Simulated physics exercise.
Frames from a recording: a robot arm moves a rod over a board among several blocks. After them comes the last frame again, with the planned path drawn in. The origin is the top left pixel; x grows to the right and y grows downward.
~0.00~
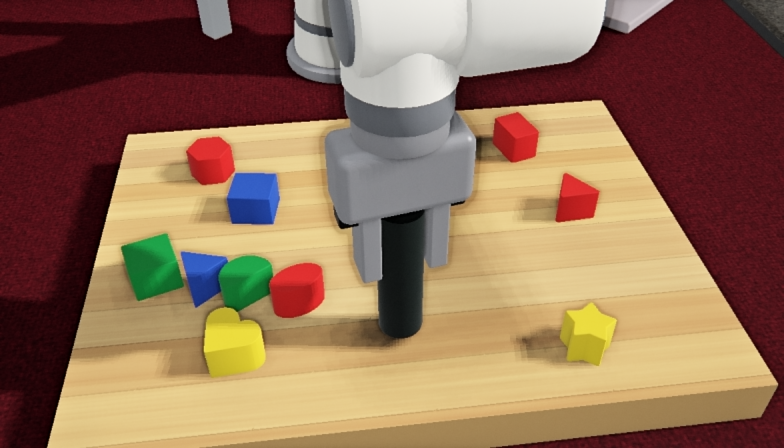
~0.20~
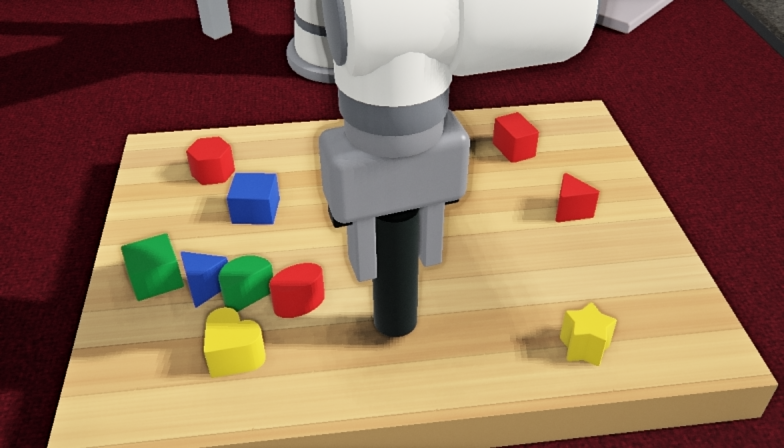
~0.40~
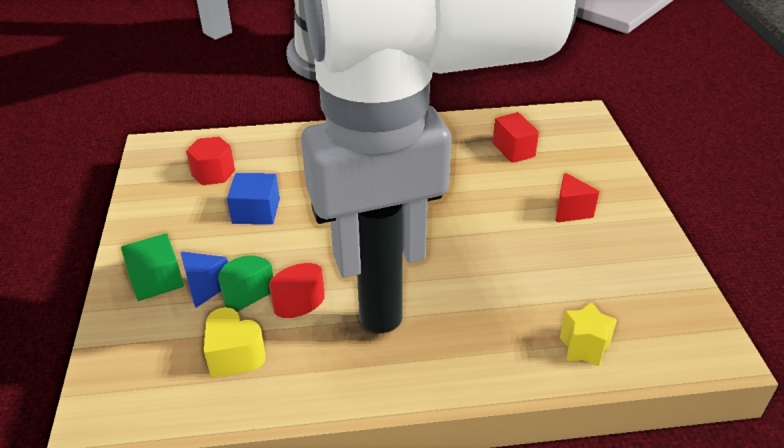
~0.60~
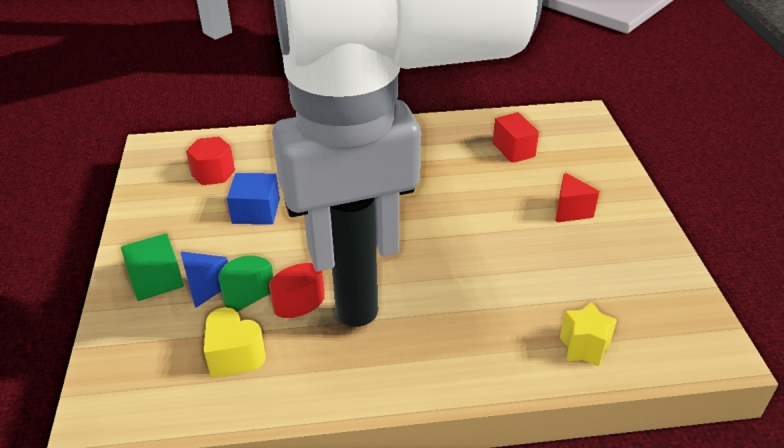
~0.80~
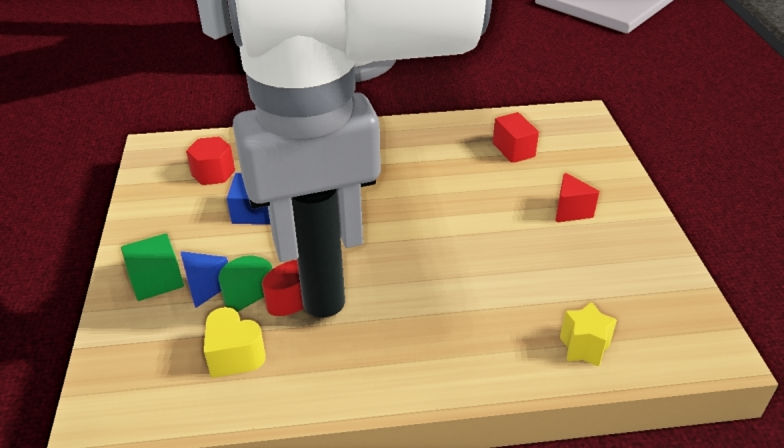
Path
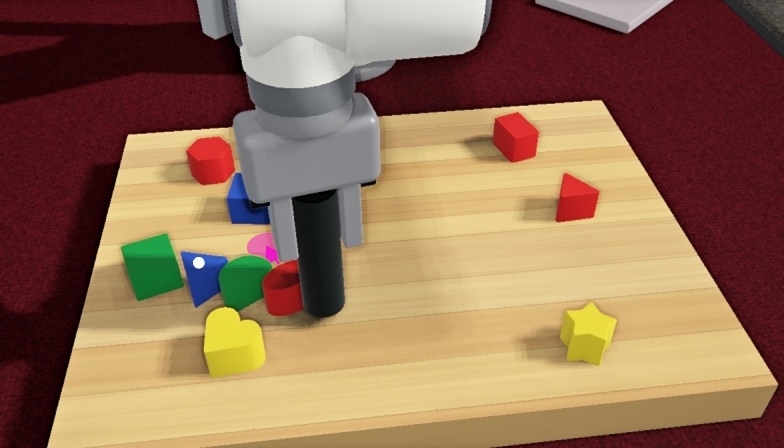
A robot arm slides a black rod left across a wooden board to the red oval.
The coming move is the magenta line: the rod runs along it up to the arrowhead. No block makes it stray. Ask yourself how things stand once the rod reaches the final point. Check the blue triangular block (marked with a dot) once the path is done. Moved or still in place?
Once the path is done, it is somewhere new.
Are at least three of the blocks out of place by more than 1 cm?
Yes.
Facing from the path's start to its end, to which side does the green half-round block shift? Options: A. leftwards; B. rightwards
A
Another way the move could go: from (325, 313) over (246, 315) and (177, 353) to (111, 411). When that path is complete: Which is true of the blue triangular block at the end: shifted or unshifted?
If the rod follows that path, the blue triangular block ends up shifted.
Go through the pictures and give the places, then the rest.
In the first picture, rod's lower end (400, 323); blue triangular block (199, 263); green half-round block (242, 269); blue square piece (252, 185); red oval (296, 276).
In the second picture, rod (396, 321); blocks still.
In the third picture, rod (381, 318); blocks still.
In the fourth picture, rod (357, 311); blocks still.
In the fifth picture, rod (324, 303); blue triangular block (199, 263); green half-round block (242, 269); blue square piece partly hidden; red oval (288, 274).
Drawn move, from (325, 313) via (290, 280), ending at (266, 246); the dot is on the blue triangular block.
What follows on the original path. Halfway along, rod (288, 269); blue triangular block (188, 254); green half-round block (217, 267), turned 60° anticlockwise; red oval (248, 254), turned 60° anticlockwise.
At the end, rod (264, 235); blue triangular block (187, 253); green half-round block (213, 269), turned 75° anticlockwise; blue square piece still; red oval (240, 250), turned 80° anticlockwise.
